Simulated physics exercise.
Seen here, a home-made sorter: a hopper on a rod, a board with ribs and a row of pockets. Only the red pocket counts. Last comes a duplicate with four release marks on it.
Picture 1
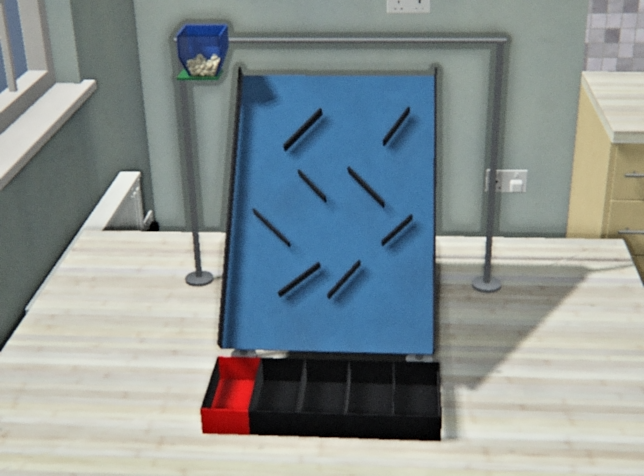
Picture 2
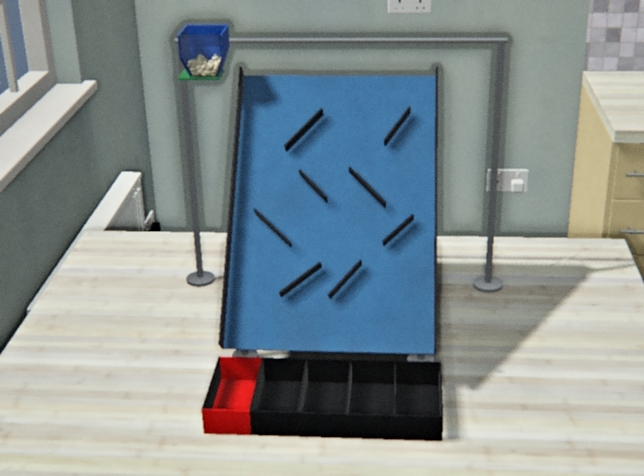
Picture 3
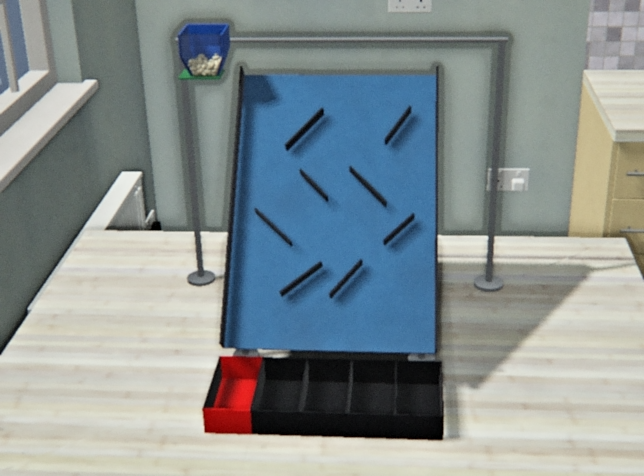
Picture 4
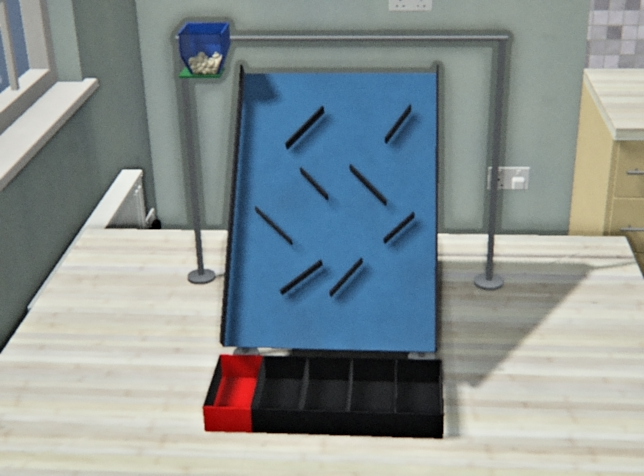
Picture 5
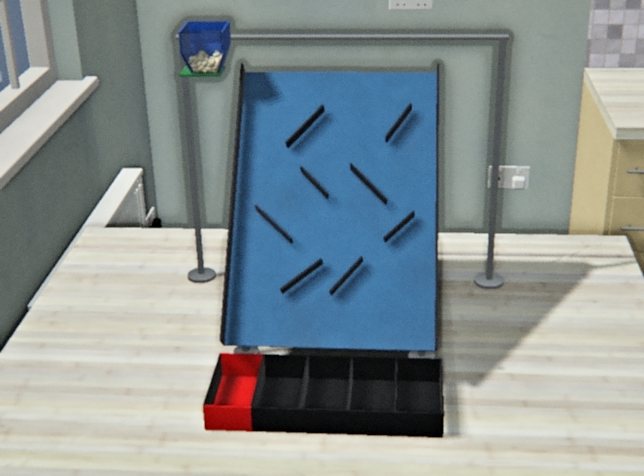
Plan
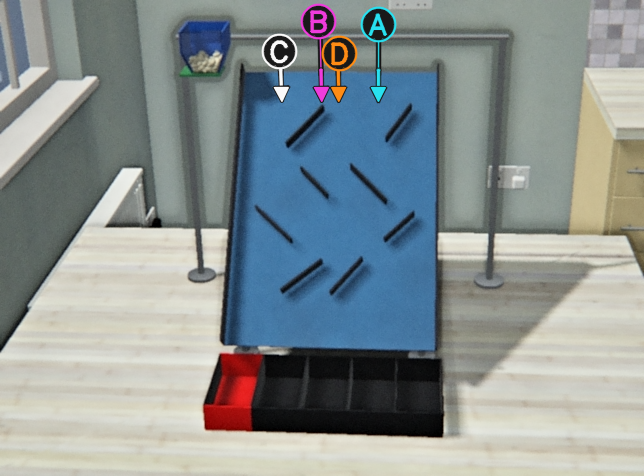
The clip opens on a blue board with eight dark ribs leaning on a pale wooden table, a small blue hopper of white beans hanging at the left of a grey rod. Below sits a row of five pockets, the leftmost red. Throughout, nothing visibly moves beyond a very slight shift in the view.
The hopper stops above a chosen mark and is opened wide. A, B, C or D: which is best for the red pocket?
Use mark C.
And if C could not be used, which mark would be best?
That is mark B.
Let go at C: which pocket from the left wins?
The first.
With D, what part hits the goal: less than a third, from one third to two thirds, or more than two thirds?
Mark D gives less than a third.
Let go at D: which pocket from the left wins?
It is the second one.
On the marked copy, mark A meets the board at (378, 96); mark B meets the board at (321, 96); mark C meets the board at (281, 96); mark D meets the board at (338, 96).
For mark A, a stray few in the red pocket, nearly all in other pockets, a stray few held on the board.
For mark B, about half in the red pocket, about a third in other pockets, a stray few held on the board.
For mark C, most in the red pocket, about a quarter in other pockets, a stray few outside the box.
For mark D, a small part in the red pocket, most in other pockets.
